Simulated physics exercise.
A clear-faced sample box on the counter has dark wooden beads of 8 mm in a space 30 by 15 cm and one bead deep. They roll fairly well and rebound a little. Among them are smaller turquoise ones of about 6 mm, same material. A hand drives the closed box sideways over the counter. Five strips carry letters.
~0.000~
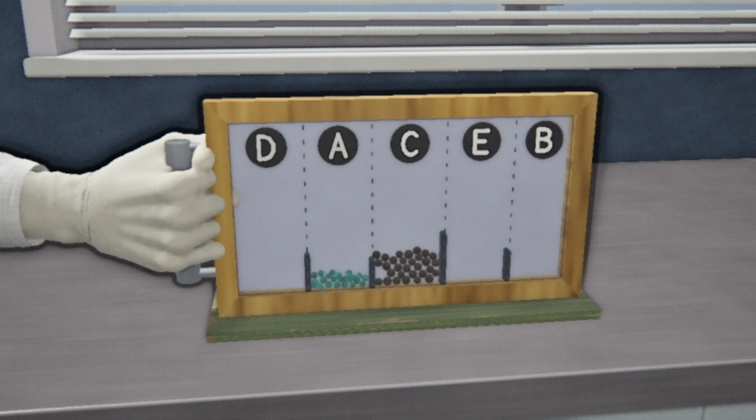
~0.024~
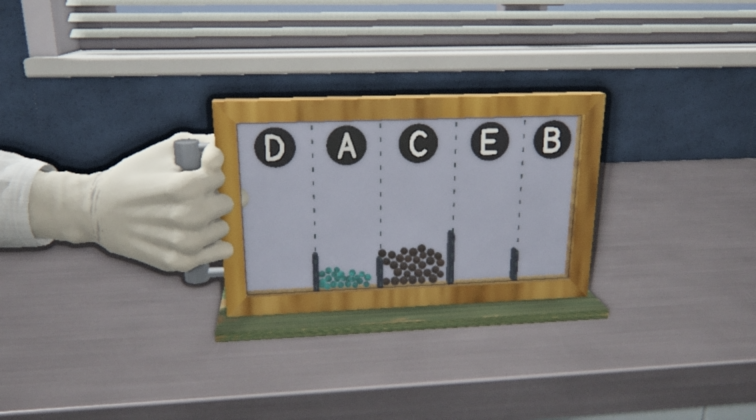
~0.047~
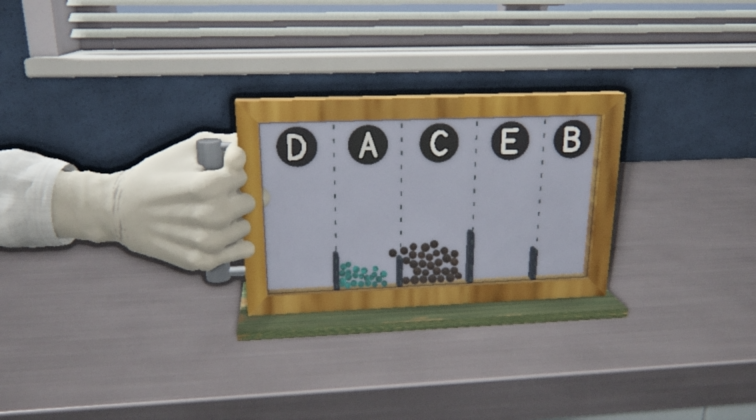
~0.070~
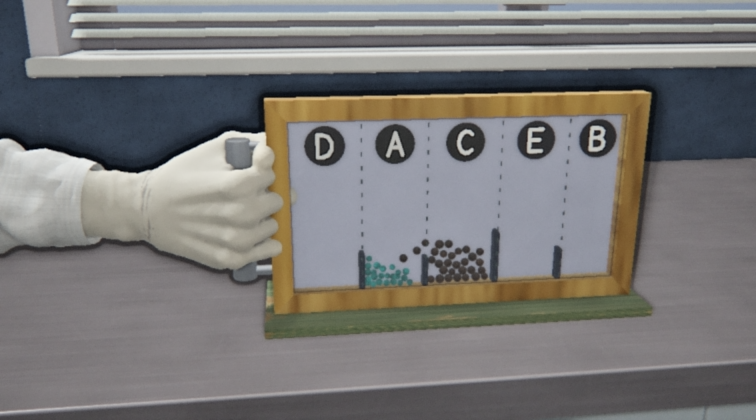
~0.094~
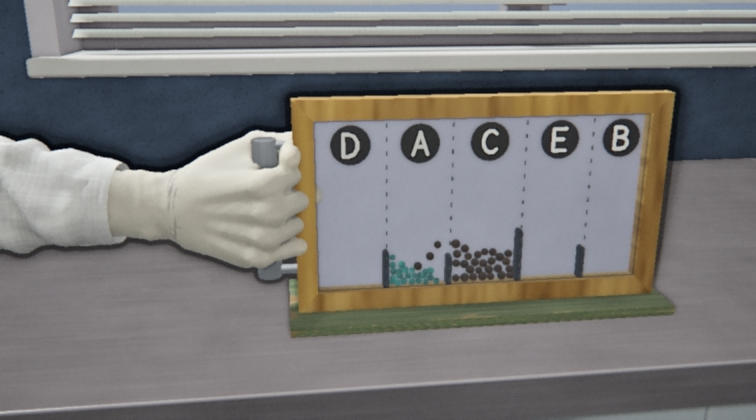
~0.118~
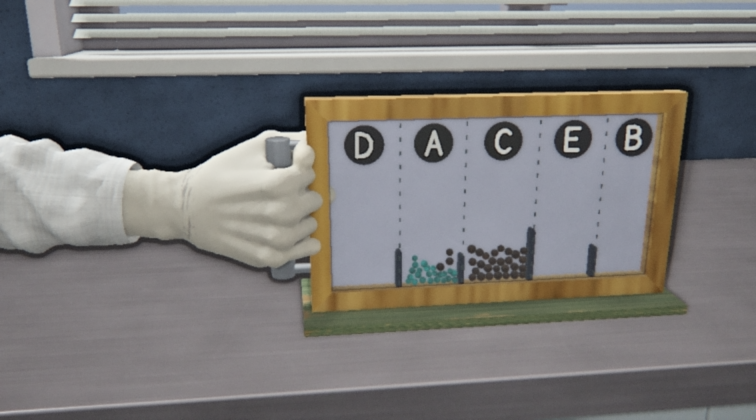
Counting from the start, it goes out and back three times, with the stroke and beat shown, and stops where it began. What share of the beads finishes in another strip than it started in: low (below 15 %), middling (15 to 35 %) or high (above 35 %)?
It is middling.
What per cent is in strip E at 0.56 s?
Some 0 per cent.
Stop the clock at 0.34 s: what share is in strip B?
Roughly 0 per cent.
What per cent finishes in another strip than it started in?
Some 25 per cent.
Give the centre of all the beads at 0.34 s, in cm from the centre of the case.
Some 5 cm left and 6 cm below.
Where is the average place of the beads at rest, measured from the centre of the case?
Some 5 cm left and 7 cm below.
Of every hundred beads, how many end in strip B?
Roughly 0 per cent.
After 0.34 s, it is 7 cm to the right; A 55 %, C 40 %, D 10 %; 25 % have changed strip.
After 0.56 s, it is 4 cm to the right; A 55 %, C 35 %, D 10 %; 25 % have changed strip.
After 0.75 s, it is at its start; A 45 %, C 40 %, D 10 %; 25 % have changed strip.
At rest by 1.4 s, it is at its start; A 45 %, B 0 %, C 40 %, D 15 %, E 0 %; 25 % have changed strip.
